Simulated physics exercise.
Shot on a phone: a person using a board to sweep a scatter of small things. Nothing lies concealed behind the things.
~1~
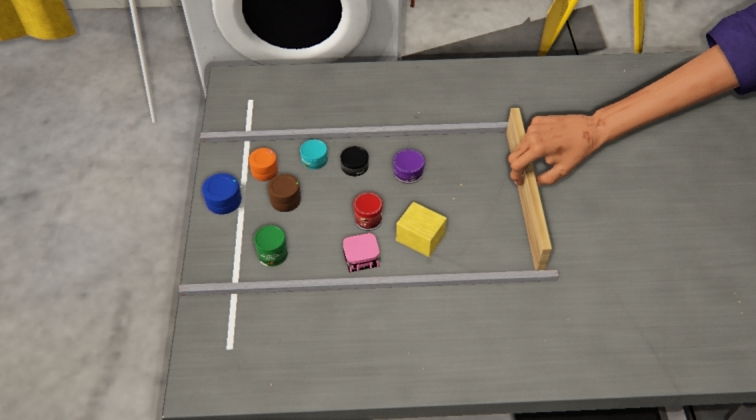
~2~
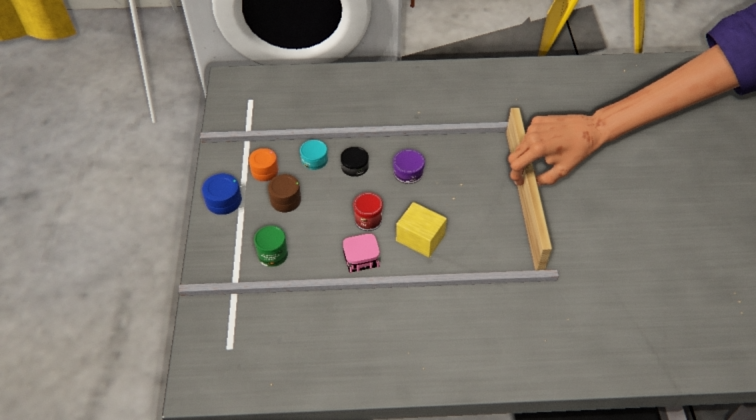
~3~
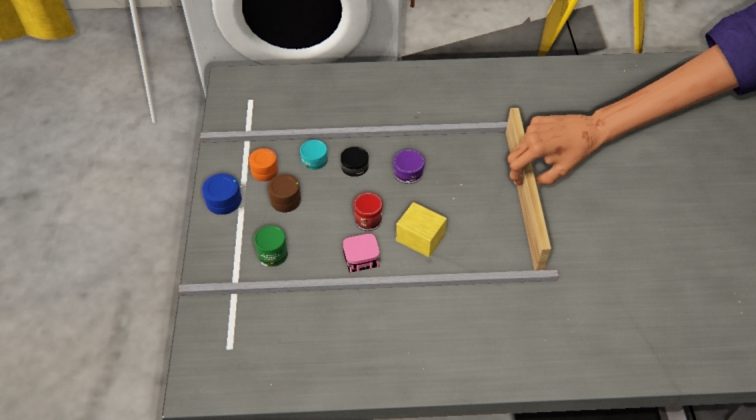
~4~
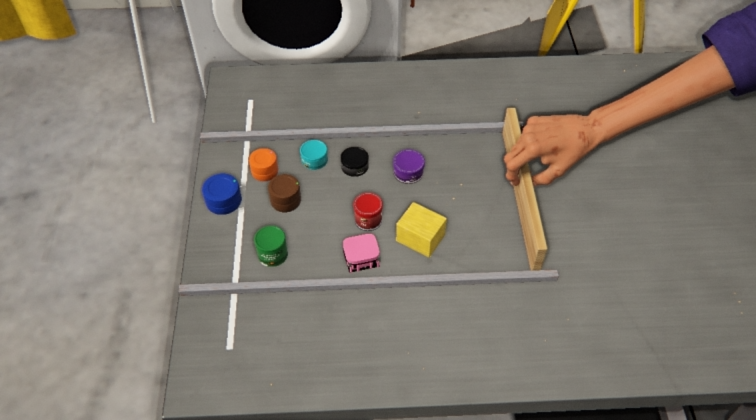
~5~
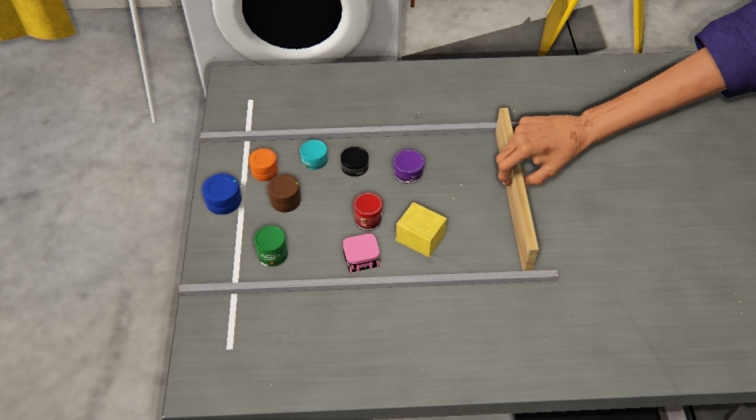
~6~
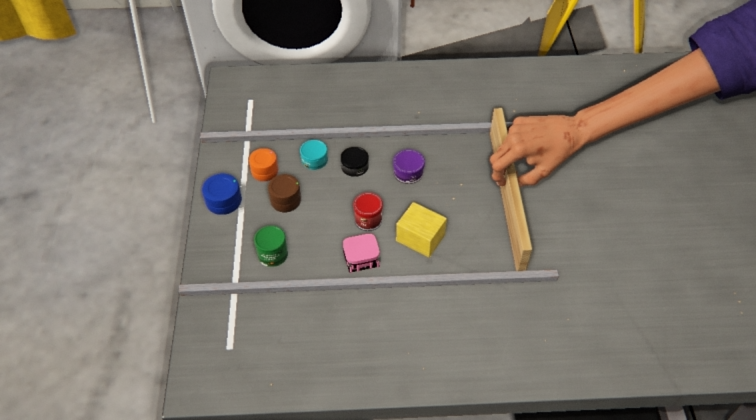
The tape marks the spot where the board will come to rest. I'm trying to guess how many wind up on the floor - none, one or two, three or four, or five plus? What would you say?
Once it stops, the band for pieces knocked off is one to two, pretty clearly.
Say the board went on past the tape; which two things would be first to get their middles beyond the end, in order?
Order, earliest first: Blue lid, green tub.
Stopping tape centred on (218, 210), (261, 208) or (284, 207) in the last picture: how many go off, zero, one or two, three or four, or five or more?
The falls would be three to four; zero; none at all.
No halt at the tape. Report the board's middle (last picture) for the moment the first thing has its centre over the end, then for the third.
I'd say close to (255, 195), then close to (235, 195).
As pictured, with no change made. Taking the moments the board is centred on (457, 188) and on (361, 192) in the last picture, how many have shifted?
I get 0 at the one place and 6 at the other.
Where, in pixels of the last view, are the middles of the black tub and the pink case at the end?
The first comes to rest at (232, 154), and the second at (221, 269).
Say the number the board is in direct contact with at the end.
It's 5.
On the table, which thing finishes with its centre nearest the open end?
It's the green tub.
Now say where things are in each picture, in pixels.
Blue lid (222, 194); orange lid (264, 165); green tub (271, 246); board (527, 185); tape (242, 209), in the first frame.
Orange lid (264, 165); purple tin (409, 167), in the second frame.
Green tub (271, 247); turquoise tub (314, 155), in the third frame.
Blue lid (222, 194); yellow block (421, 230), in the fourth frame.
Orange lid (264, 165); board (515, 186), in the fifth frame.
Blue lid (222, 194); orange lid (264, 165); green tub (271, 247); board (509, 186); tape (242, 209), in the sixth frame.
Soon after, none off yet; blue lid at rest near (222, 194); orange lid at rest near (264, 165); green tub at rest near (271, 247).
In the end, the number that fall off is one or two; gone, blue lid.
